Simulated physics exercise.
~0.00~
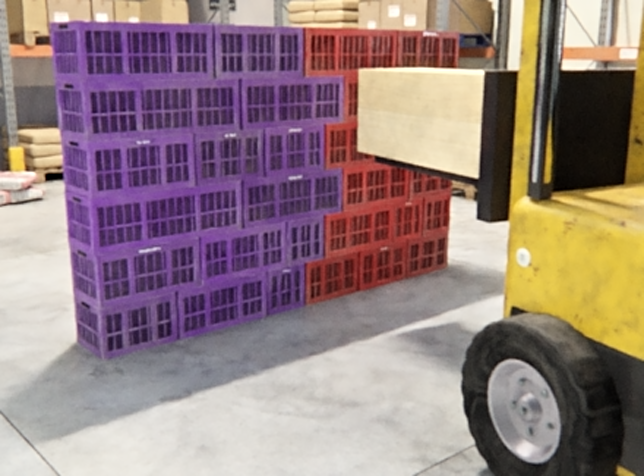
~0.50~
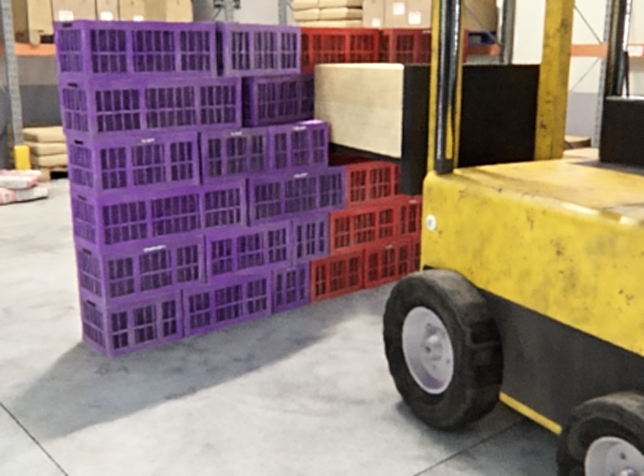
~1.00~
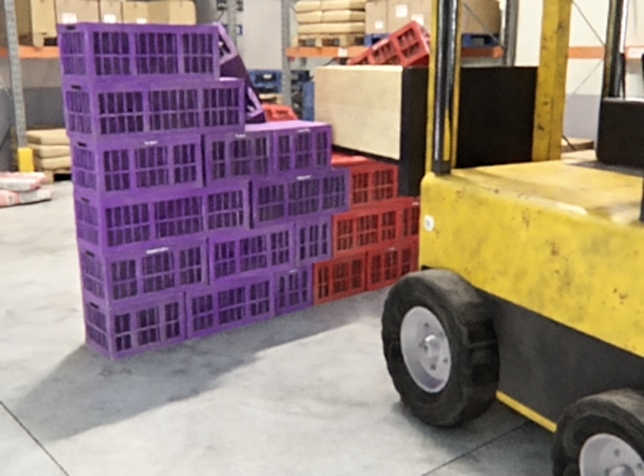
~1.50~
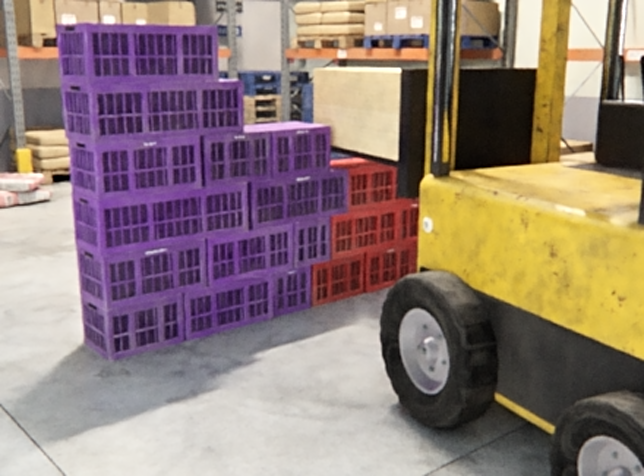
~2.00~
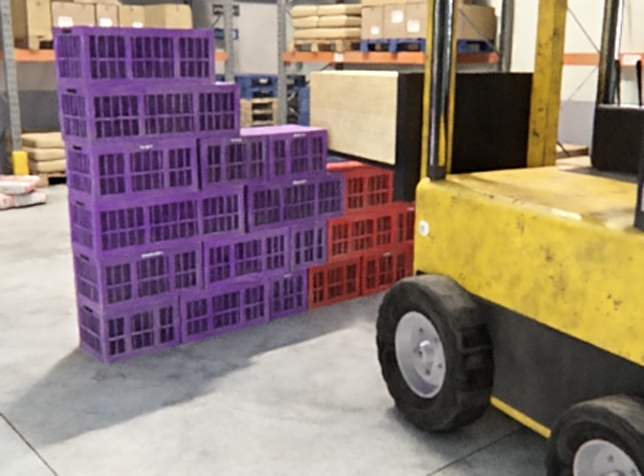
The clip opens in a warehouse, where a free-standing wall of plastic crates, purple on the left and red on the right, rises six rows high. A yellow lift truck carrying a pale boxy load drives in from the right and pushes into the upper red part of the wall. The truck stops, and the upper crates on that side tip and tumble away behind the wall, some purple ones going with the red. They drop out of sight. At the end the remaining crates stand still in a stepped slope, with the load held beside them.
